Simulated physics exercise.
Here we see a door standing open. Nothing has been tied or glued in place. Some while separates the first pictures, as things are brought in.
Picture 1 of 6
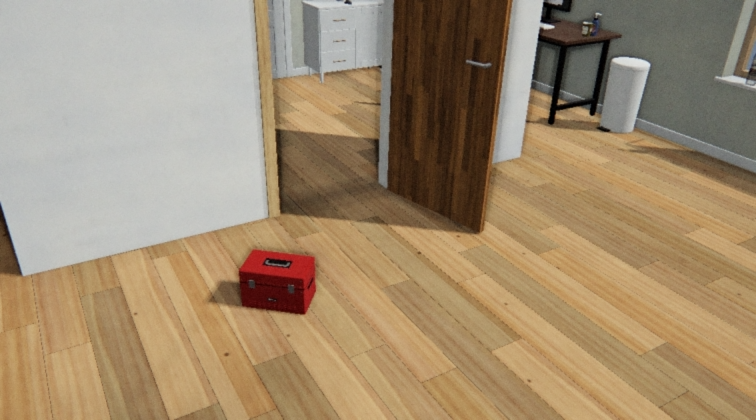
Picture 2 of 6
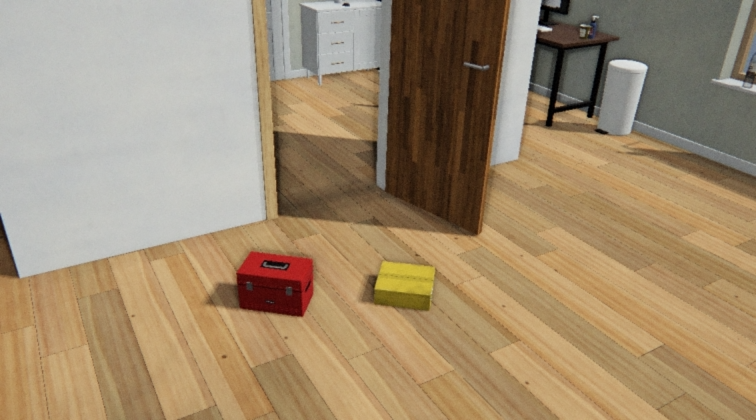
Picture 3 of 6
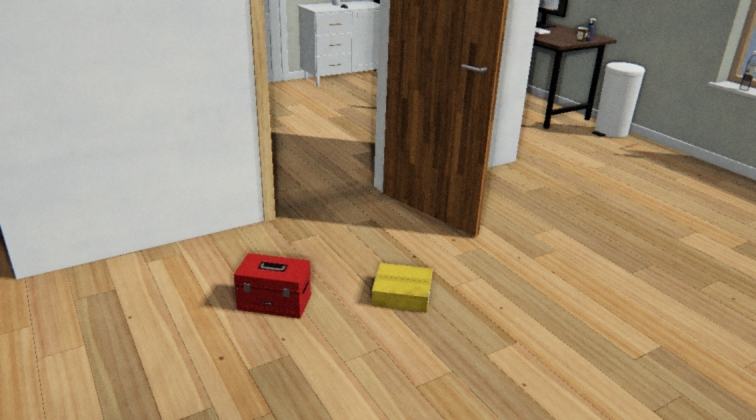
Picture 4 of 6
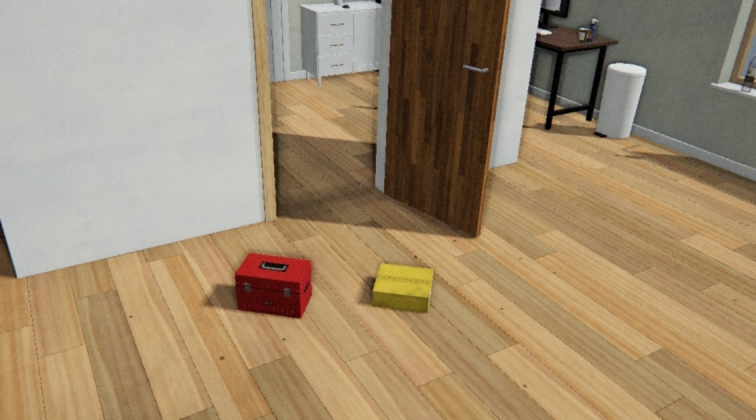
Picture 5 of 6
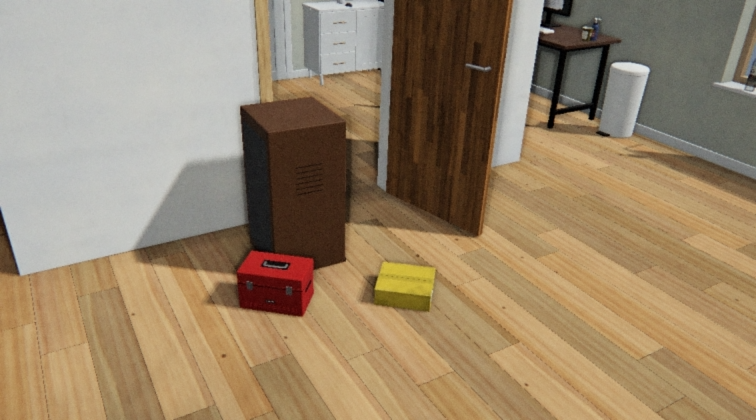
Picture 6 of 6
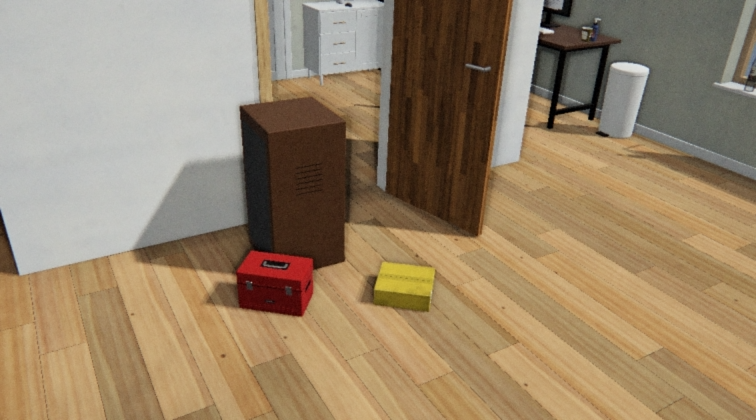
Red toolbox sitting on a wood floor near an open door, joined by a yellow parcel, then a tall brown cabinet behind.
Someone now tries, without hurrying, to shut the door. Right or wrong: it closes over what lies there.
Wrong.
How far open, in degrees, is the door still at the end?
It comes to about 35°.
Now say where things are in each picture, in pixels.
Door wide open and still, in the first frame.
Door wide open and still; yellow parcel (405, 285); red toolbox (276, 284), in the second frame.
Door wide open and still; yellow parcel (403, 287); red toolbox (274, 285), in the third frame.
Door wide open and still; yellow parcel (404, 287); red toolbox (275, 285), in the fourth frame.
Door wide open and still; yellow parcel (405, 286); red toolbox (277, 283), in the fifth frame.
Door wide open and still; brown appliance (294, 187); yellow parcel (405, 286), in the sixth frame.
Then, 0.60 s on from there, door at 92°.
Then, 1.00 s on from there, door at 72°.
Then, 1.20 s on from there, door at 60°.
Then, 1.50 s on from there, door at 41°.
In the end, door at 34°; all 3 unmoved. At the end, from the last picture's camera, brown appliance near (292, 187).
